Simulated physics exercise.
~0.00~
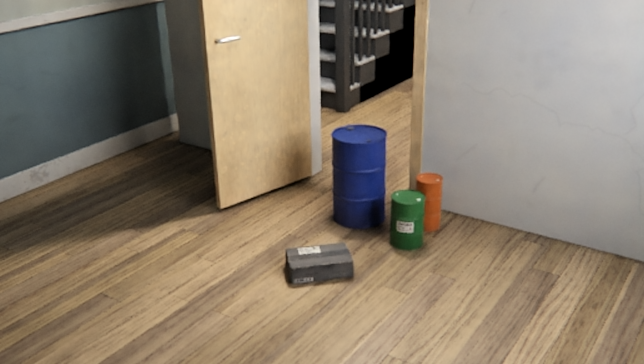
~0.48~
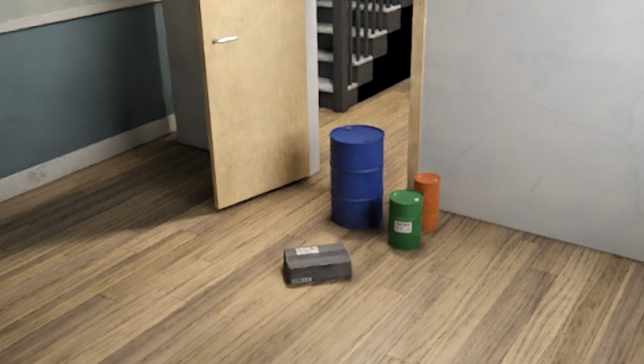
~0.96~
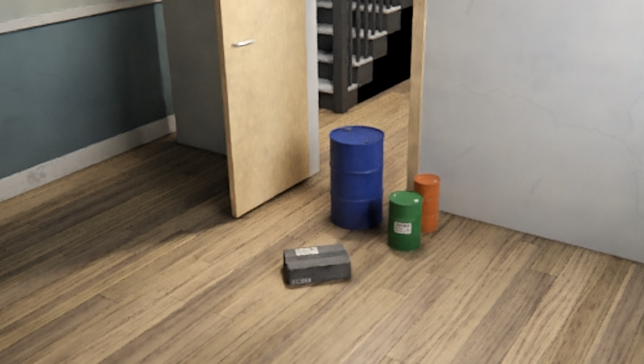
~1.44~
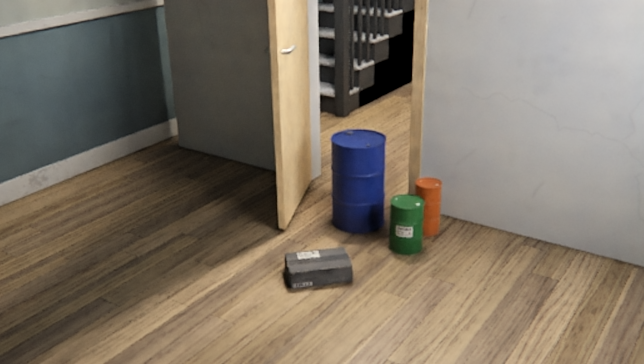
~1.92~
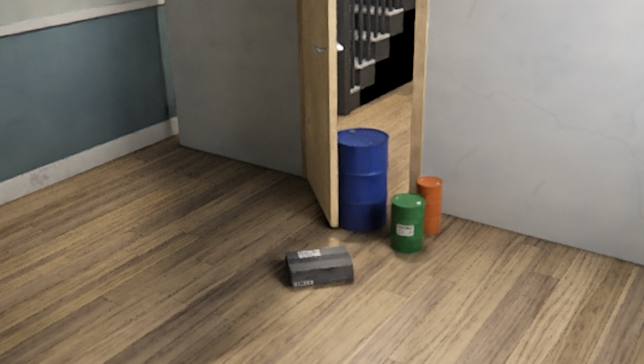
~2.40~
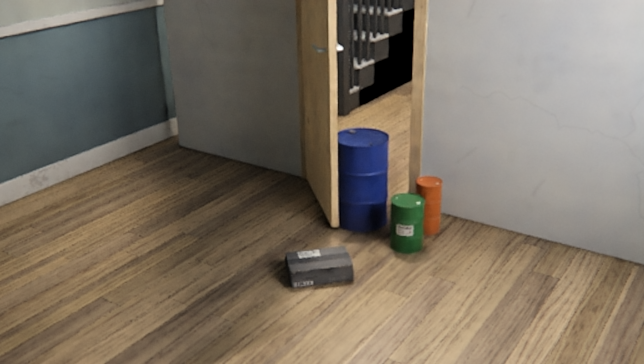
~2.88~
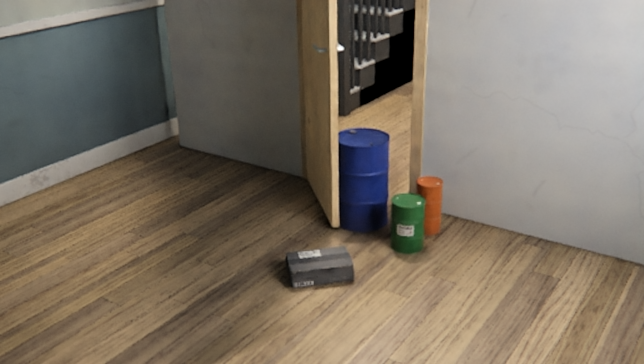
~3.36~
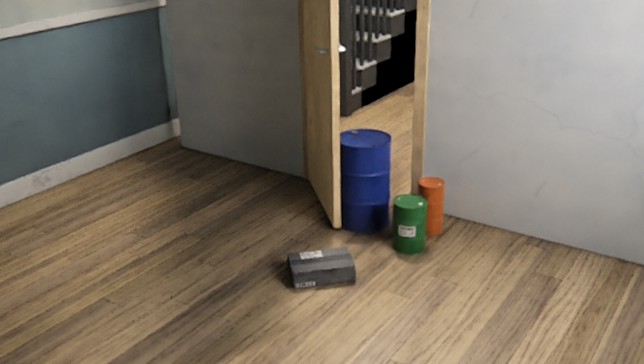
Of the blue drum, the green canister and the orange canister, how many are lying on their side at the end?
None of them are. The blue drum and both canisters are still standing upright.
Room with wooden floor, a pale wooden door swinging partway towards its doorway and stopping ajar at a blue drum.
